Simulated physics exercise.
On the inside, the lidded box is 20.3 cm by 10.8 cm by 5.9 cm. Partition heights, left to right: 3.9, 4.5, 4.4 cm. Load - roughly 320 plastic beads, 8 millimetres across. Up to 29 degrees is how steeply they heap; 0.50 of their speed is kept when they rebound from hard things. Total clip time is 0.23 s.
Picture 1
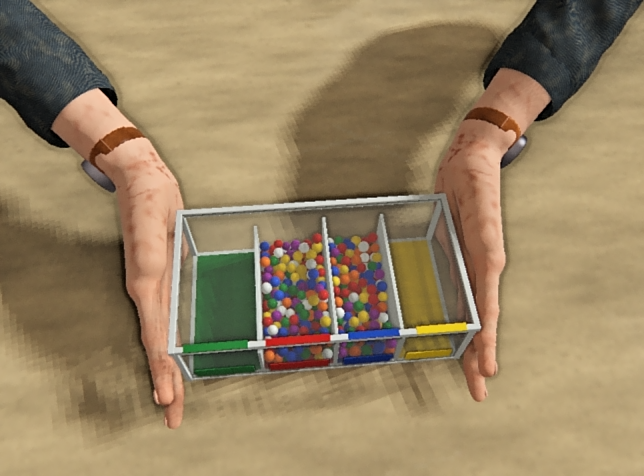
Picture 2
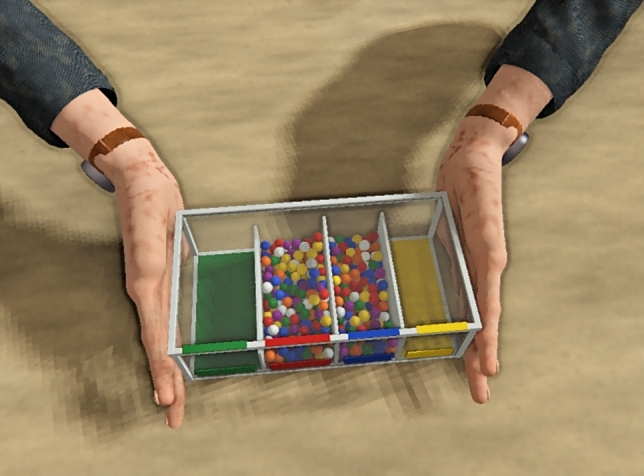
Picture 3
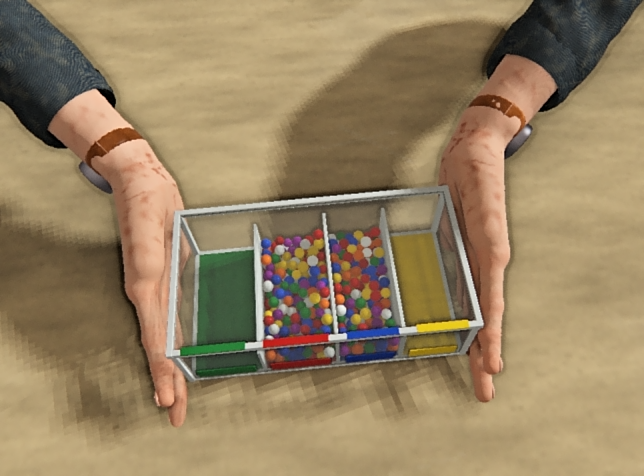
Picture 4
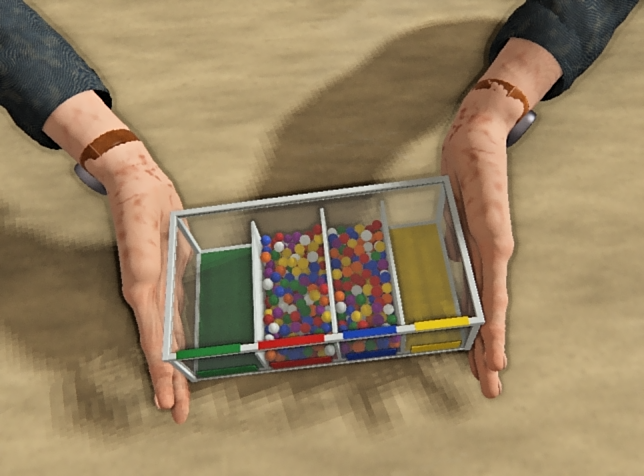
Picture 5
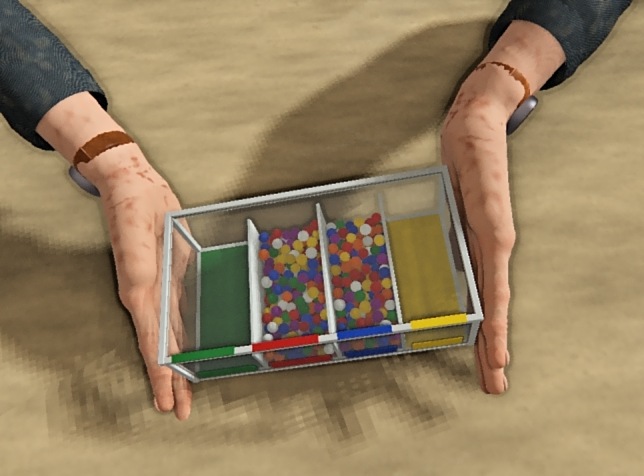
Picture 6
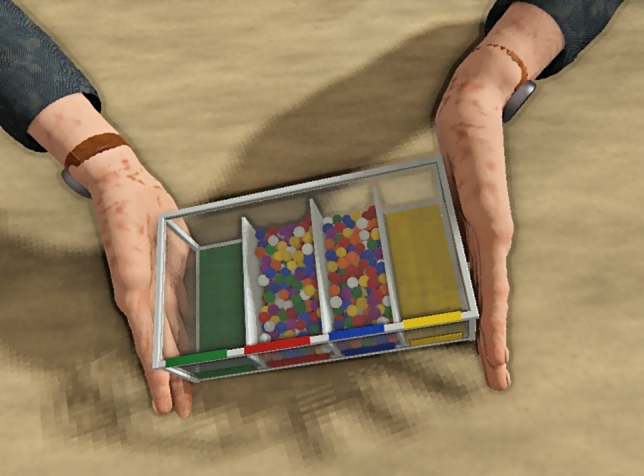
Two hands gradually tilted a clear box toward its left front corner, raising the right side, while the colorful beads stayed in the two middle sections between empty green and yellow ones.
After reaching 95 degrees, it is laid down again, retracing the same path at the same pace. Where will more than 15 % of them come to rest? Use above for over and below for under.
Verdicts: Red above, blue above, green above, yellow below.
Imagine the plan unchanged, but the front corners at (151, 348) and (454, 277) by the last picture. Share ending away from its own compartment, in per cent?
Near 40 %.
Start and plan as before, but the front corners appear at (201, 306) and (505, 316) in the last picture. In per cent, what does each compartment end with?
That leaves red with 35 percent, blue with 45, green with 0 and yellow with 20 percent.
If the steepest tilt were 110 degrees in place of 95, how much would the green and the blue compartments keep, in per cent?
In per cent, green 45 and blue 40.
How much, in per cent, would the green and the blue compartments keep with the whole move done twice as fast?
My answer: Green gets 30 %, while blue gets 40 %.
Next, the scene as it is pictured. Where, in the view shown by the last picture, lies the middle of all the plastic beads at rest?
When it all comes to rest, the middle is near (296, 329).
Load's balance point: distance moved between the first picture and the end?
Roughly 3.5 cm.
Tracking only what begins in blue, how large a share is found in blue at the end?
Share retained: Approx. 80 %.
Then, 0.92 s after the last picture, tilt 95 degrees; red 45 %, blue 45 %, green 10 %.
Then, 1.53 s after the last picture, tilt 42 degrees; red 25 %, blue 40 %, green 35 %.
Then, 2.19 s after the last picture, tilt 0 degrees; red 25 %, blue 40 %, green 35 %.
In the end, red 25 %, blue 40 %, green 35 %, yellow 0 %.
